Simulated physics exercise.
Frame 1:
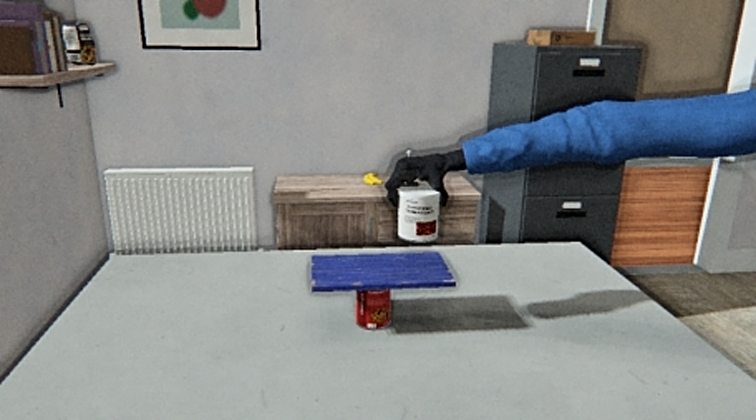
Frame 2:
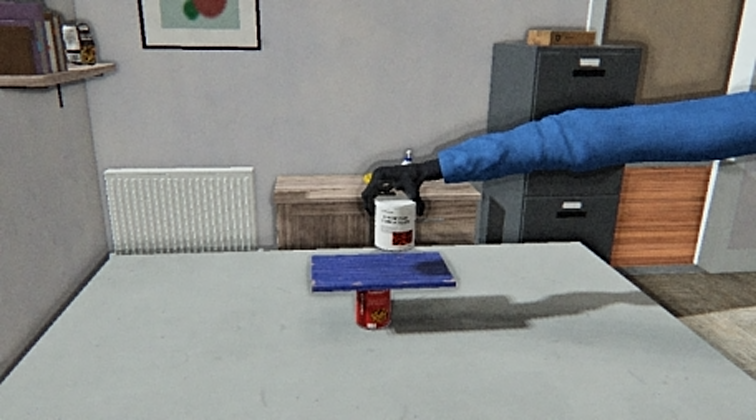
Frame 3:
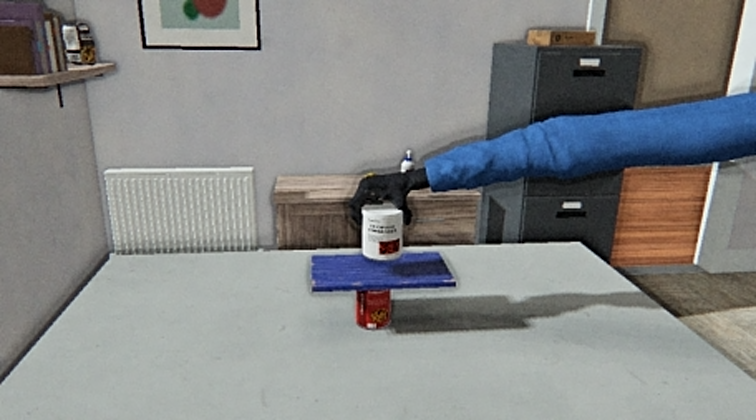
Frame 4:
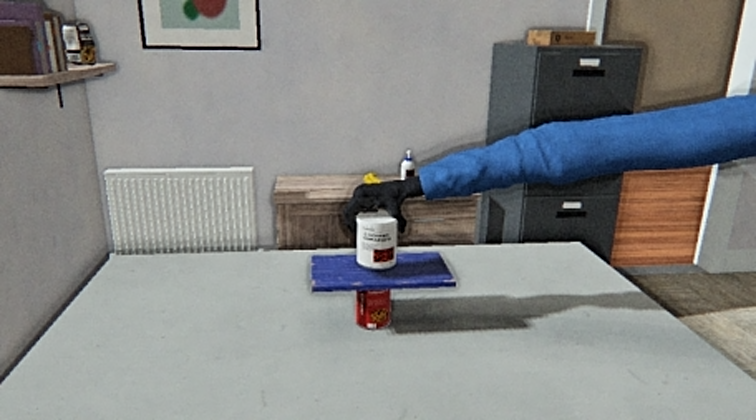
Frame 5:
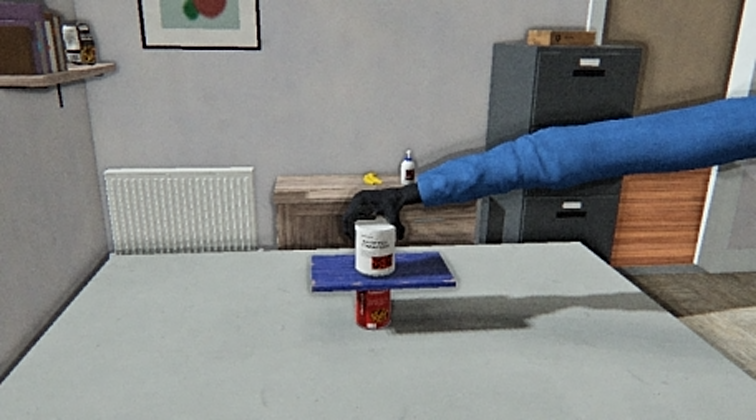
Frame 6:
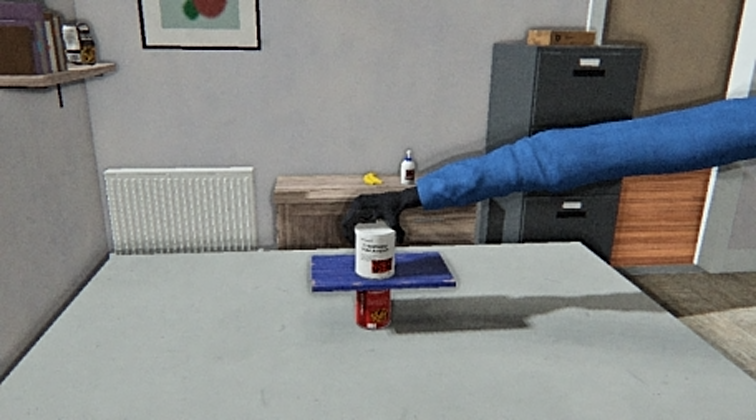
A black-gloved hand on a blue-sleeved arm reaches in from the right, holding a white tin above a pale grey table in a room seen from the front by a still camera. A blue board lies across a red tin, with a radiator, wooden cabinet and dark filing cabinet behind. The hand carries the white tin left and down, slowing as it sets it on the board, still gripping it.
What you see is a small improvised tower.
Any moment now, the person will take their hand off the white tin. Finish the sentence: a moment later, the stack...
It stays put.
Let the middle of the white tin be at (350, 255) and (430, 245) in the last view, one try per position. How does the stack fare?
First release - upright; second release - toppled.
Then, 0.20 s past the last view, nothing moves.
Then, 0.60 s past the last view, white tin resting near (375, 250).
Finally, all 3 still in place. Final places as the last picture's camera would see them, white tin near (375, 250). The stack stays up.
